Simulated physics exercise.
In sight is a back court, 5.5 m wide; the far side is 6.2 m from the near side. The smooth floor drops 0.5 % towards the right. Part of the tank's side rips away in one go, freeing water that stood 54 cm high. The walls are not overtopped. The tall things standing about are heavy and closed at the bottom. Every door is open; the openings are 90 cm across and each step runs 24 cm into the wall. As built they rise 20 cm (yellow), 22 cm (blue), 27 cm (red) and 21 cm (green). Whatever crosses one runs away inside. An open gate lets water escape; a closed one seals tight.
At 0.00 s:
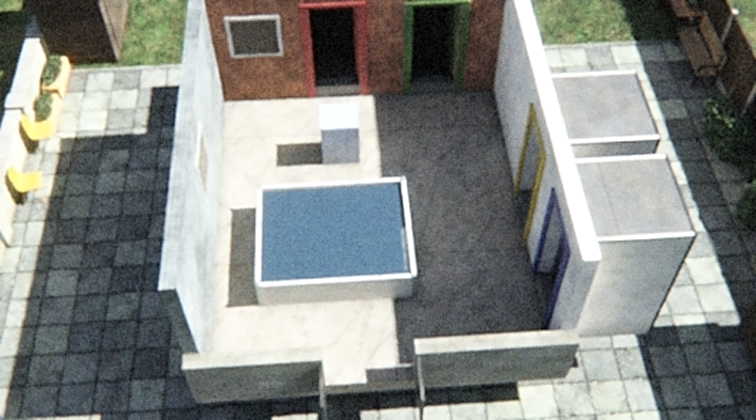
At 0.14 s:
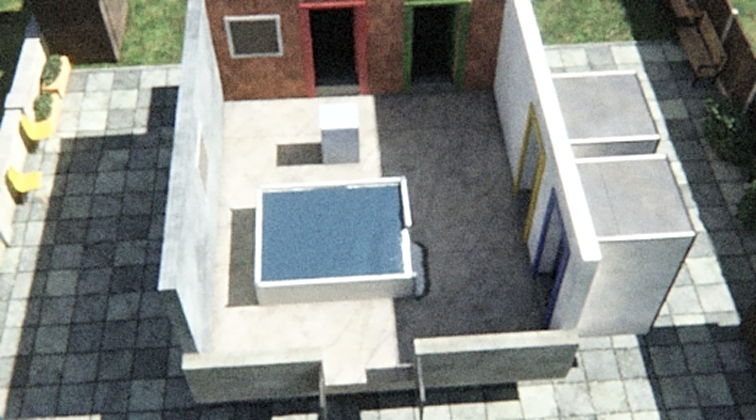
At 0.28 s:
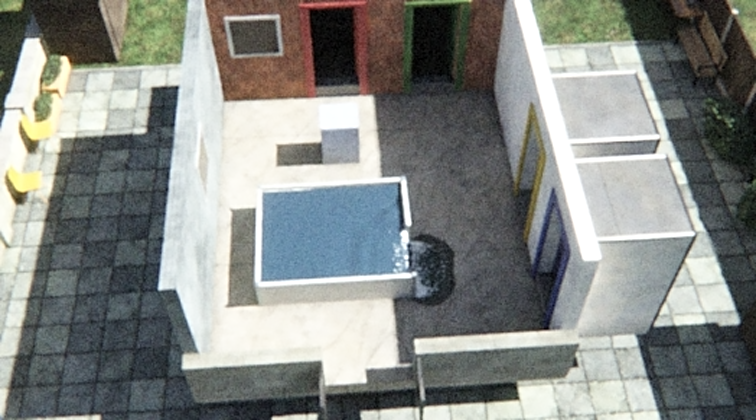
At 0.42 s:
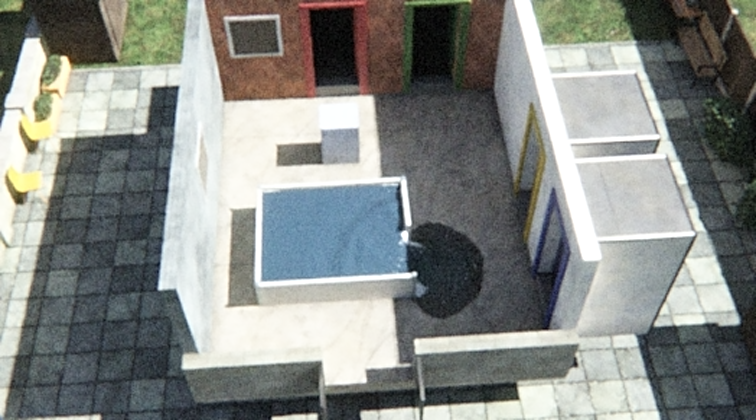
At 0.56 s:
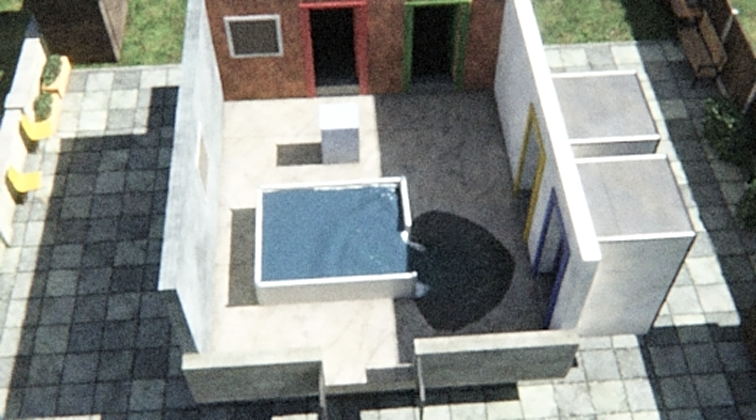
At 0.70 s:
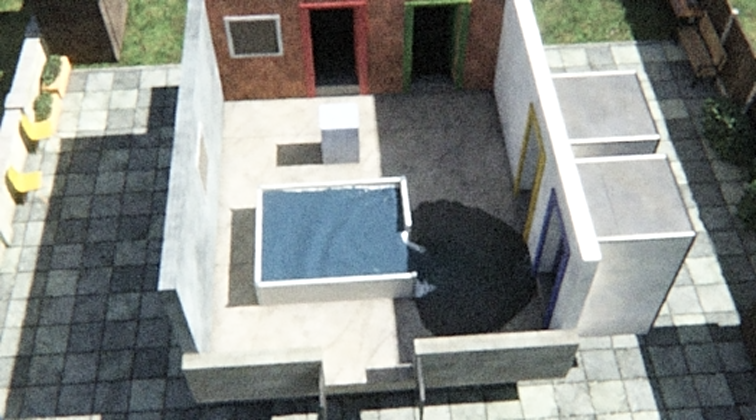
A walled back court with a pale smooth floor is seen from high above, the camera still. A white-rimmed tank of blue water stands in the middle, a pale block behind it, red and green doorways in the brick far wall, yellow and blue ones on the right. Part of the tank's right side breaks open, and water pours out, spreading rightward in a widening dark, rounded patch.
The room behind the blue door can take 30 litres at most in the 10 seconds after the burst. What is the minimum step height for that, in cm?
It would have to be roughly 23 cm high.
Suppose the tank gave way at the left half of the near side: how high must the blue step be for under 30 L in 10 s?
Some 8.5 cm.
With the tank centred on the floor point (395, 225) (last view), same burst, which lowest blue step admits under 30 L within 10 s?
Then roughly 17 cm.
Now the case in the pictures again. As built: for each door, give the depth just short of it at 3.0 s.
In cm: Yellow 19, blue 28, red 0, green 0.
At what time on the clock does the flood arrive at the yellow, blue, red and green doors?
Arrival: Yellow 0.9 s, blue 0.8 s, red 4.0 s, green 3.2 s.
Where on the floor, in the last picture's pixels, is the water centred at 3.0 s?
Near (398, 257).
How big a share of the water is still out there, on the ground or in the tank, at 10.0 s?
Roughly 94 in a hundred.
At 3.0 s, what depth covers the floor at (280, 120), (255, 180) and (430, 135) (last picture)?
Roughly 0, 0 and 2 cm, in turn.
After 1.4 s water covers 20 % of the floor, deepest (34 cm) near (415, 280); 26 cm at the blue door, 0 litres in over its 22 cm step.
After 3.0 s water covers 35 % of the floor, deepest (30 cm) near (545, 347); 28 cm at the blue door, 30 litres in over its 22 cm step.
After 10.0 s water covers 95 % of the floor, deepest (12 cm) near (547, 357); 12 cm at the blue door, 41 litres in over its 22 cm step.
At the blue door as built, the water arrived by 0.8 s and peaked near 31 cm at 2.4 s.
With a step of 18.5 cm, 91 litres would have come in within the 10 s; with 25.5 cm, 15 litres. So under 30 litres takes about 23 cm.
